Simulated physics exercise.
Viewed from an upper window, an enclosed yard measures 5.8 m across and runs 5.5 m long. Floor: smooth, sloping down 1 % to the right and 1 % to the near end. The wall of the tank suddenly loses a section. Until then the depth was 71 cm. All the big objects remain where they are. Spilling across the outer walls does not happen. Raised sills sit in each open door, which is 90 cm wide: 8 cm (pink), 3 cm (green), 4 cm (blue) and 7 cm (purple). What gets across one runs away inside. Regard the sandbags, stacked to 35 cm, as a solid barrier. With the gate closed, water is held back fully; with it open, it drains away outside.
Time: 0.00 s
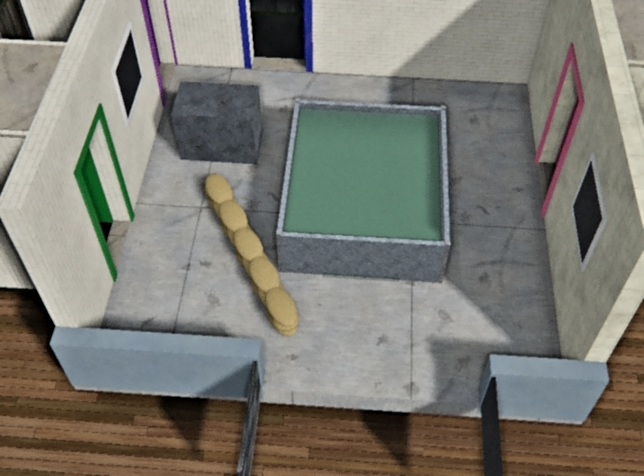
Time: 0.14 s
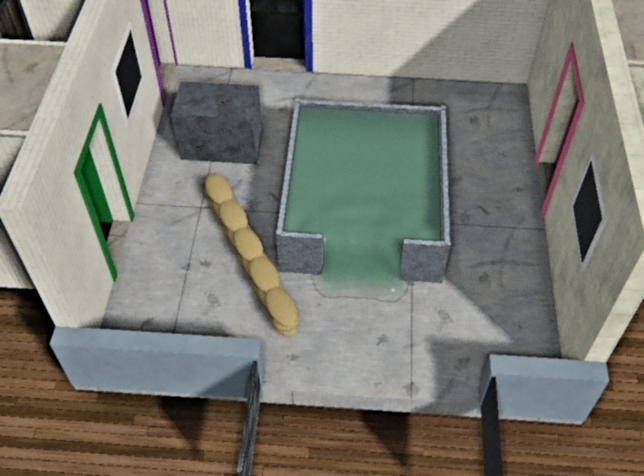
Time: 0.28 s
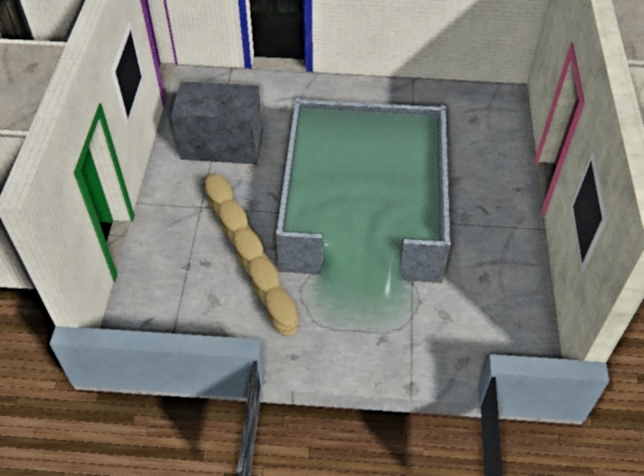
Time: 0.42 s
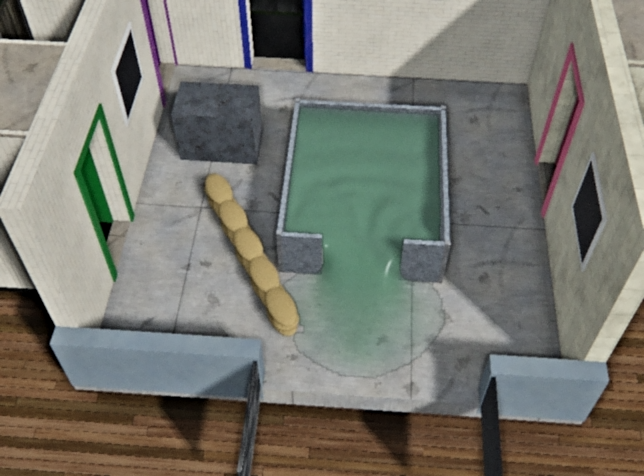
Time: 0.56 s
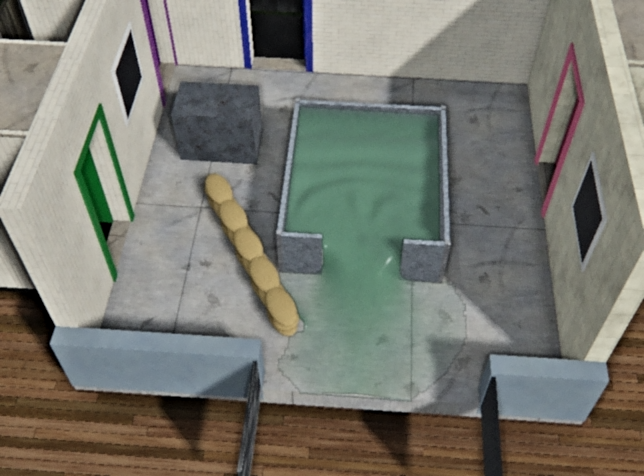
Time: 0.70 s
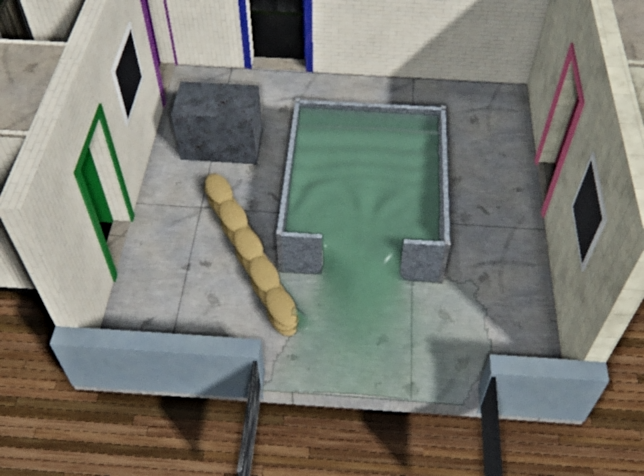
In a small walled yard, green water sat still in a stone tank until part of its front wall vanished, then poured through the gap and spread across the floor, past the sandbags' near end.
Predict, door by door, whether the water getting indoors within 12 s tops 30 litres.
Result: Pink door: Less than stated; green door: Less than stated; blue door: Less than stated; purple door: Less than stated.
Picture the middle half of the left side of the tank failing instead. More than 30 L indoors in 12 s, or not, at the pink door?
Note: Pink door, short of the mark.
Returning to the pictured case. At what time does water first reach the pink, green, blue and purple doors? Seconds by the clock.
Pink 3.8 s, green not in the 12 s, blue not in the 12 s, purple not in the 12 s.
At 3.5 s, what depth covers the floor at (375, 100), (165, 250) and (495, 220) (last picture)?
Depth readings in turn - 0, 0, 1 cm.
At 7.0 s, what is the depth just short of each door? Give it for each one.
In centimetres, the pink door has 2, the green door 0, the blue door 0 and the purple door 0.
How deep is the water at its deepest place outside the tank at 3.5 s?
Max around 27 cm.
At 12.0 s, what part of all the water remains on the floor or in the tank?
Around 22 per cent of the water.
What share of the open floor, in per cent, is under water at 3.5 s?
About 30 per cent.
After 1.4 s water covers 15 % of the floor and is deepest (45 cm) near (361, 280); pink door not reached, green door not reached, blue door not reached, purple door not reached.
After 2.2 s water covers 20 % of the floor and is deepest (36 cm) near (361, 280); pink door not reached, green door not reached, blue door not reached, purple door not reached.
After 3.5 s water covers 30 % of the floor and is deepest (27 cm) near (361, 280); pink door not reached, green door not reached, blue door not reached, purple door not reached.
After 7.0 s water covers 40 % of the floor and is deepest (16 cm) near (361, 280); pink door 2 cm at the sill, 0 L in, green door not reached, blue door not reached, purple door not reached.
After 12.0 s water covers 45 % of the floor and is deepest (8 cm) near (361, 280); pink door 3 cm at the sill, 0 L in, green door not reached, blue door not reached, purple door not reached.
